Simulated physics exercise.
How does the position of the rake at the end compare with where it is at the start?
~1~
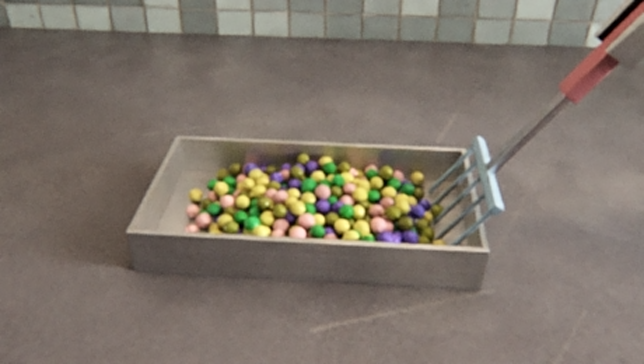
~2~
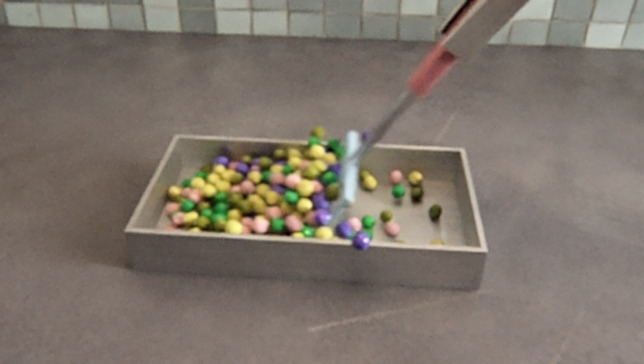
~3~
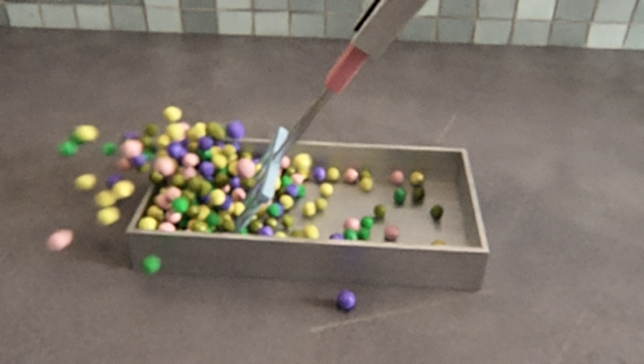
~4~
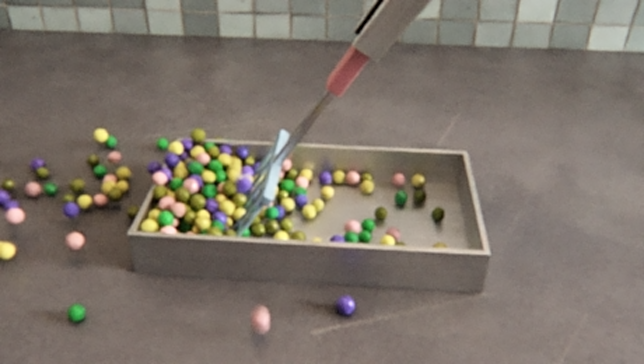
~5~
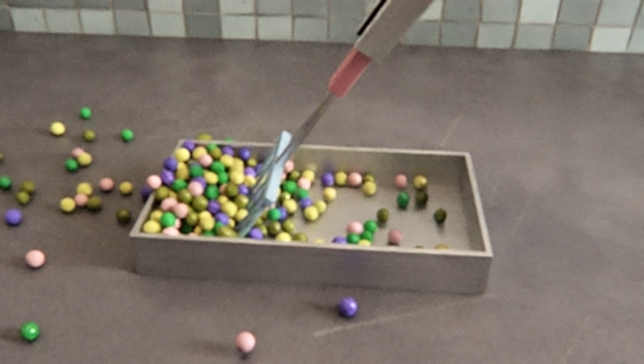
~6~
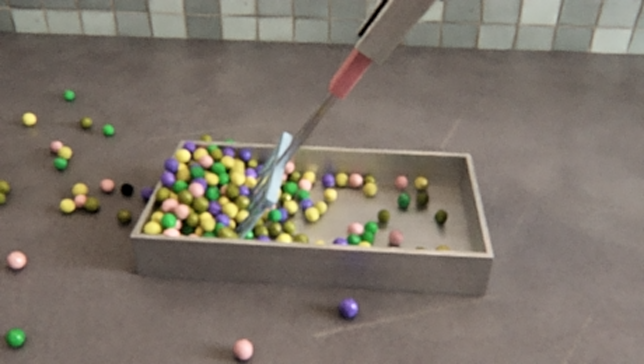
At the start the rake is at the right end of the tray, and by the end it rests well to the left, in the left half of the tray against the heaped sweets.
